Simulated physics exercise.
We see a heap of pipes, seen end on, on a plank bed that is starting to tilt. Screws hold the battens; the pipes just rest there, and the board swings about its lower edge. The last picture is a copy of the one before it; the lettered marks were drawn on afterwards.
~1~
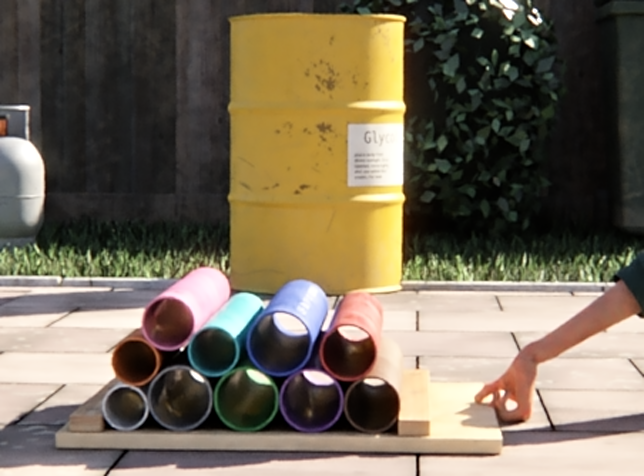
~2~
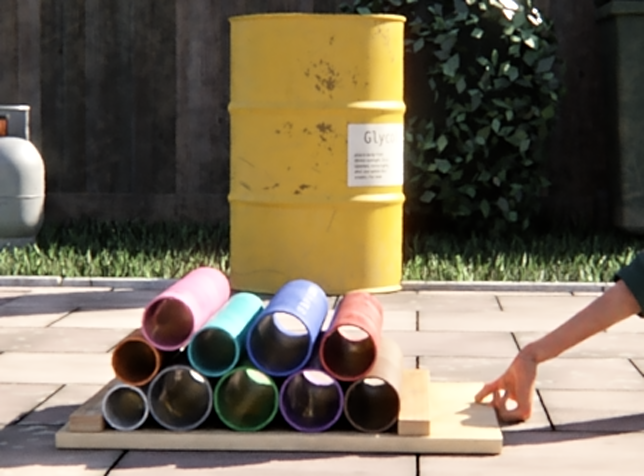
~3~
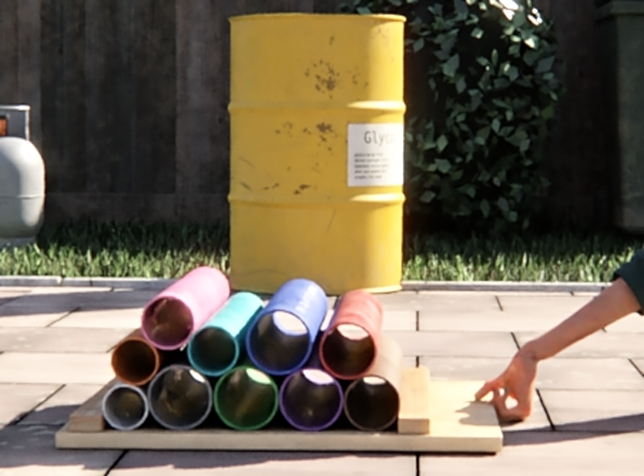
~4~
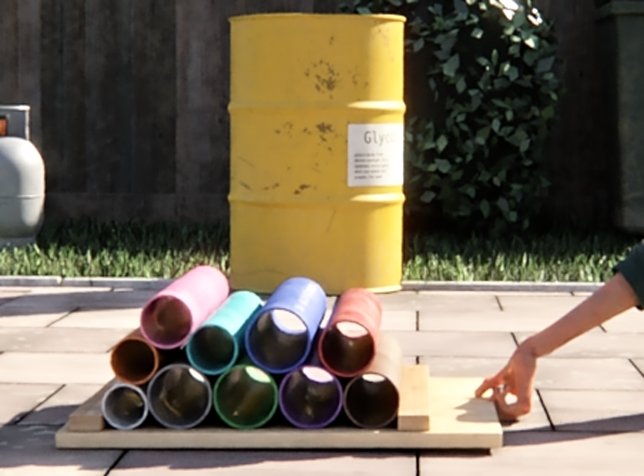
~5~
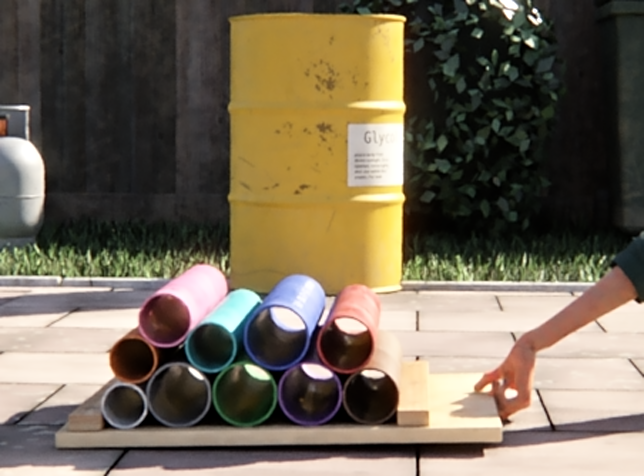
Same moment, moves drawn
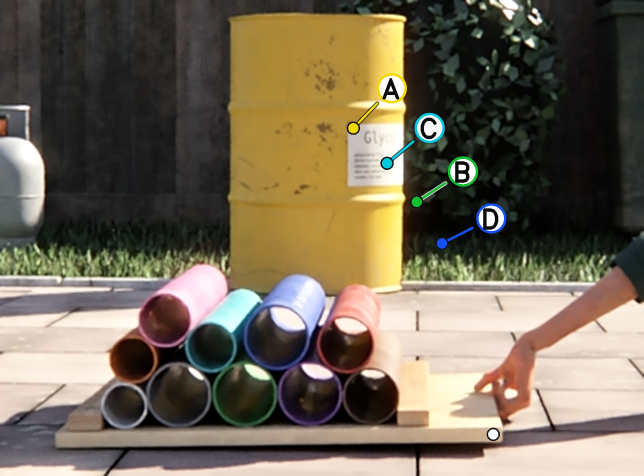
Colourful stacked pipes rest almost motionless on a wooden board as a hand grips its right end.
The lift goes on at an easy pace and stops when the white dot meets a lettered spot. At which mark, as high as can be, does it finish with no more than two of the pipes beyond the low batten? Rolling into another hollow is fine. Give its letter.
Stop at D.
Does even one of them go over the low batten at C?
Yes.
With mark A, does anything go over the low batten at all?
Yes, at A.
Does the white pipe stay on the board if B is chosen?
Yes.
On the copy, A at (353, 128); B at (417, 202); C at (387, 163); D at (442, 243); the white dot at (493, 434).
On D. First, board at 16°.
Then, board at 27°.
Finally, board at 27°, two over the low batten (orange, pink).
By contrast, A five over the low batten; B four over the low batten (orange, turquoise, pink, blue); C five over the low batten.
